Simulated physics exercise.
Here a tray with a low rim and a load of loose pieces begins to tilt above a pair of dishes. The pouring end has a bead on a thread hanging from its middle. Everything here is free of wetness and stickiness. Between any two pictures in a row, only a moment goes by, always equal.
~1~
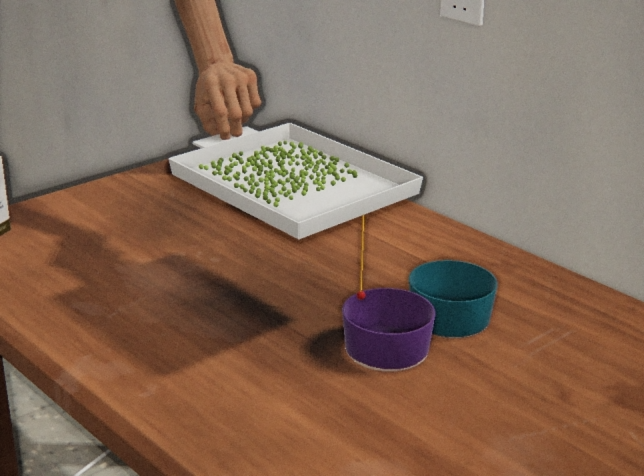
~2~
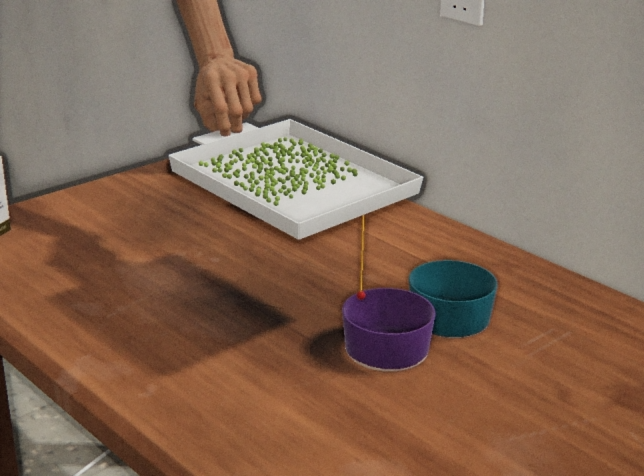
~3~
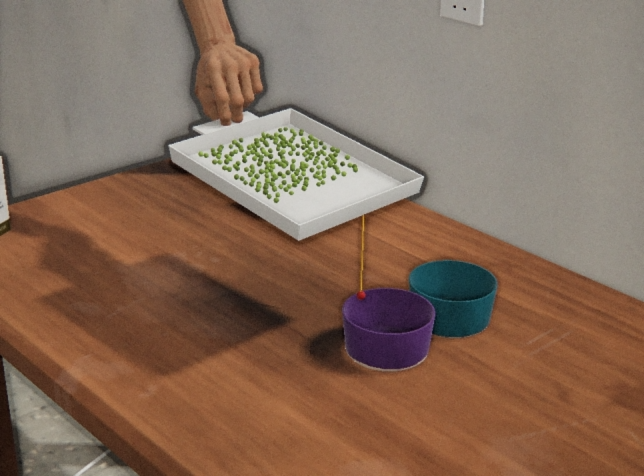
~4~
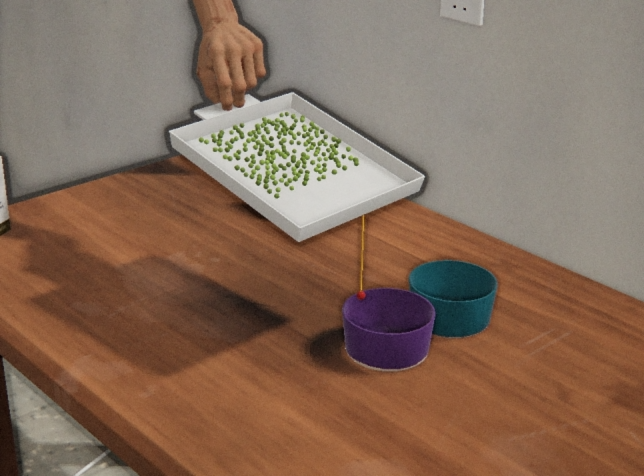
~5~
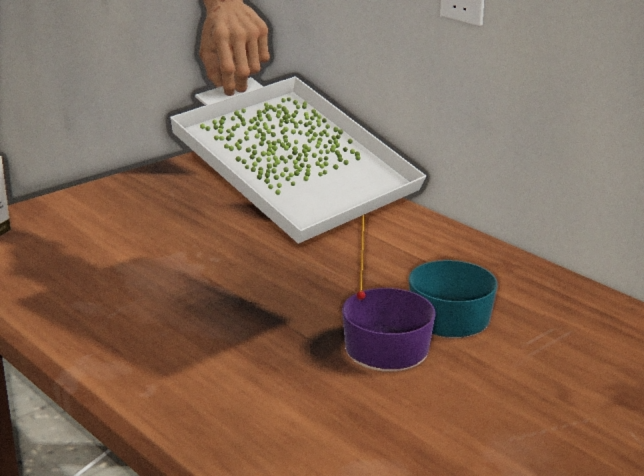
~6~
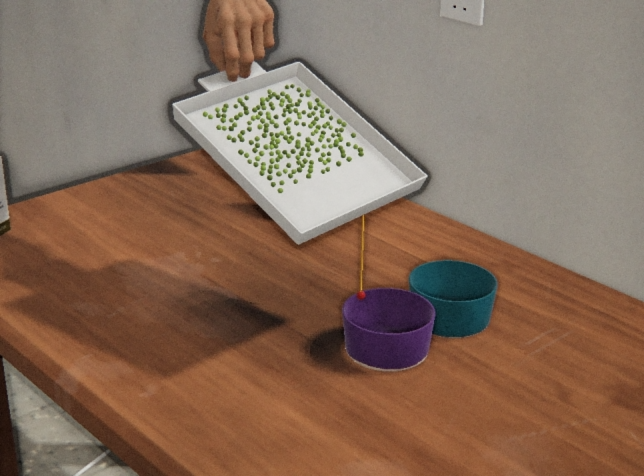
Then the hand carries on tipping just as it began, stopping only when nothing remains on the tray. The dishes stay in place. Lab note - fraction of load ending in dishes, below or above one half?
It looks like most goes past the dishes, when all's done.
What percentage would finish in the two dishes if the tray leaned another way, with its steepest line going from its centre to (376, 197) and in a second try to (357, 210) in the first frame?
So it's 60 percent with the first slope and 80 percent with the other.
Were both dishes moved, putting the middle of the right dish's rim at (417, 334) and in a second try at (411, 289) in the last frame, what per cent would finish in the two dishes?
Roughly 40% first, roughly 60% second.
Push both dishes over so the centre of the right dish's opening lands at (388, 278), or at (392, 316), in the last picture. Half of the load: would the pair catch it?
Well, not up to half at the first spot and in excess of half at the second.
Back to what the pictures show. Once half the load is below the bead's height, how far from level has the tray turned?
Approx. reading: About 120°.
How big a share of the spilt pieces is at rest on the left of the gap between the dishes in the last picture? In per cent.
Estimate: Near 90 per cent.
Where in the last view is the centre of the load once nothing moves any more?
It settles centred around (349, 383).
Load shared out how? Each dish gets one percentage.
About 30 % ends in the left dish and about 0 % in the right dish.
Shortly afterwards, tray tipped steeply; the bulk on the tray; only a few outside both; a little in the air.
Next, tray tipped past a quarter turn; near half on the tray; a little in the left dish; near a quarter outside both; near a quarter in the air.
Some moments later, tray tipped past a quarter turn; near a third in the left dish; near two thirds outside both.
In the end, tray tipped past a quarter turn; near a third in the left dish; none at all in the right dish; near two thirds outside both.
